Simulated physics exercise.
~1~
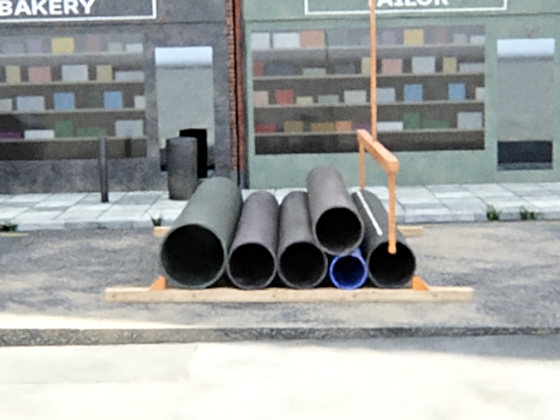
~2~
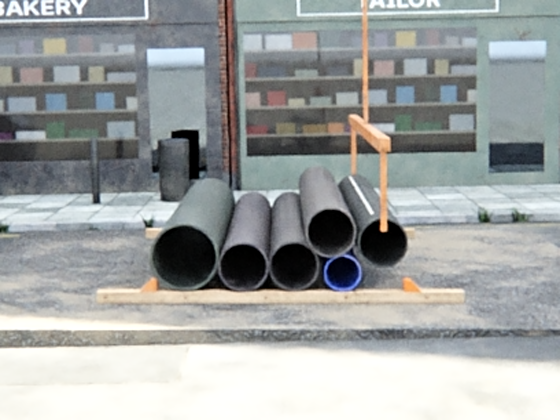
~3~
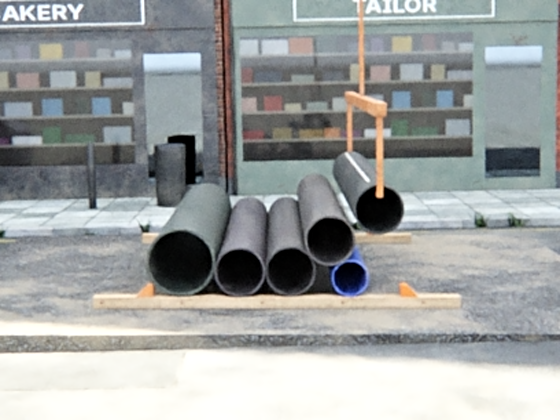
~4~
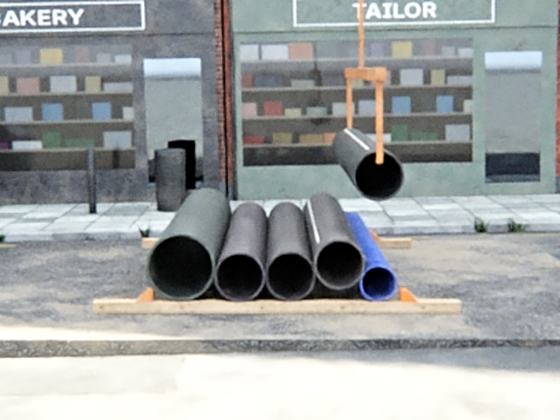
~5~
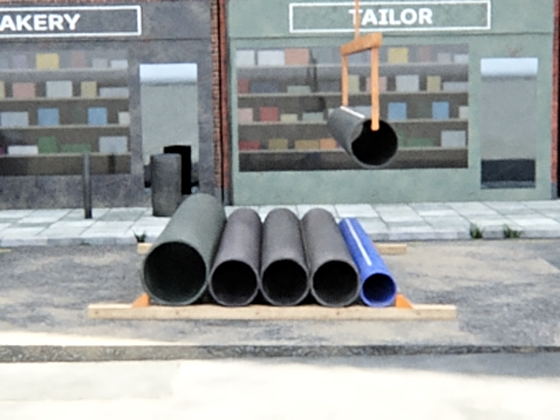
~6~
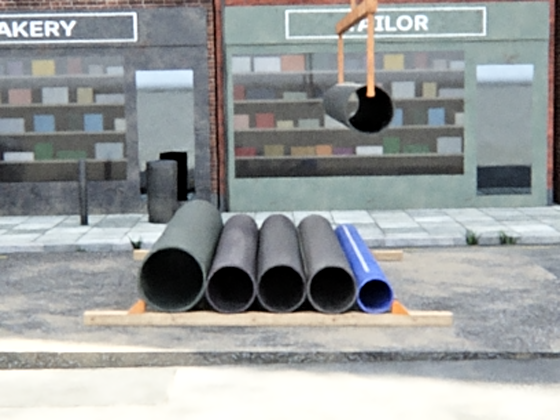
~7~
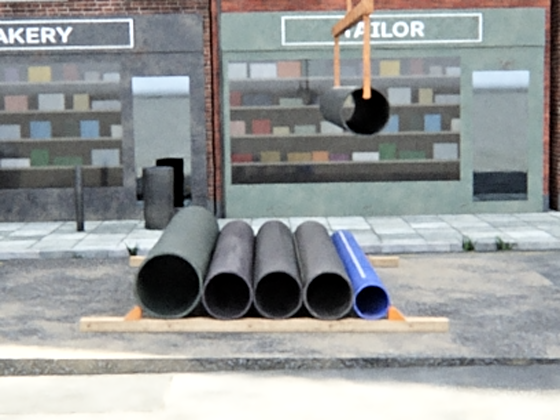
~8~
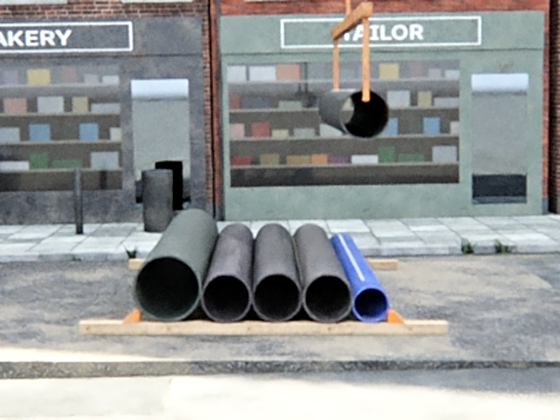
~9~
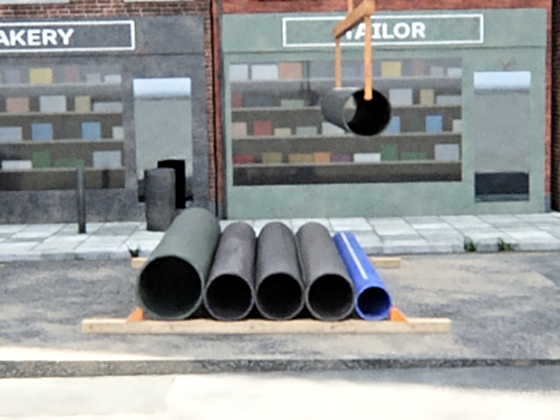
Stacked pipes outside a bakery and tailor, an orange beam lifting one dark pipe clear while the blue one rolls right and settles.
